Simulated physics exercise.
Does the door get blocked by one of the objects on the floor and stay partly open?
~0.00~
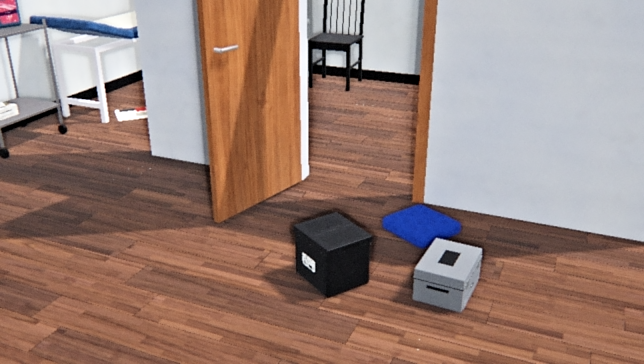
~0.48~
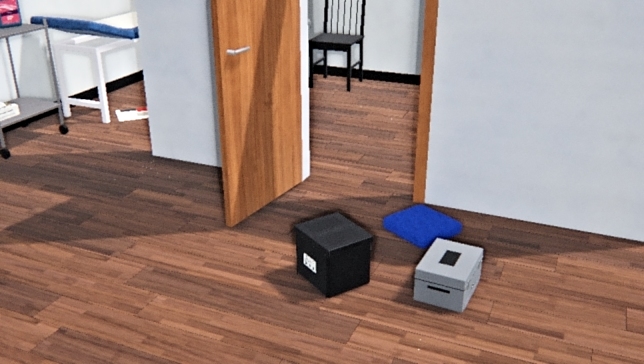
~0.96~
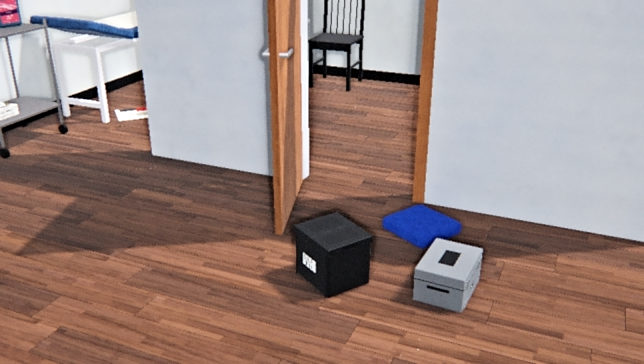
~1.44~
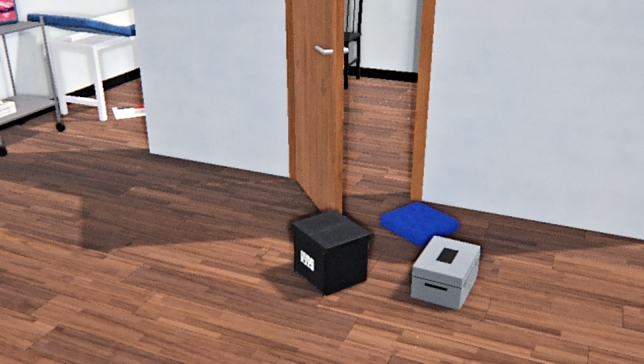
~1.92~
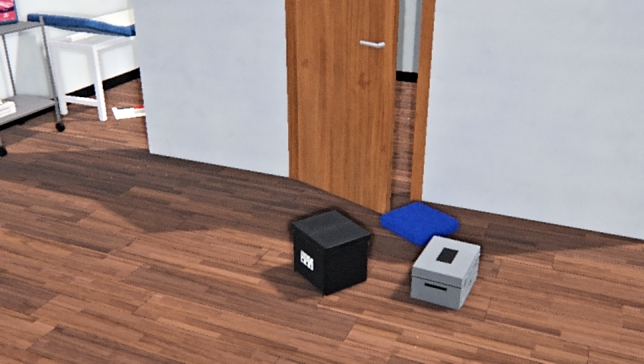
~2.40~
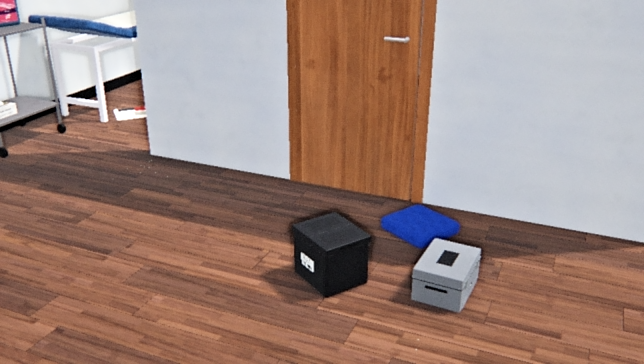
No, the door swings past the objects without being blocked and ends up fully shut in its doorway.
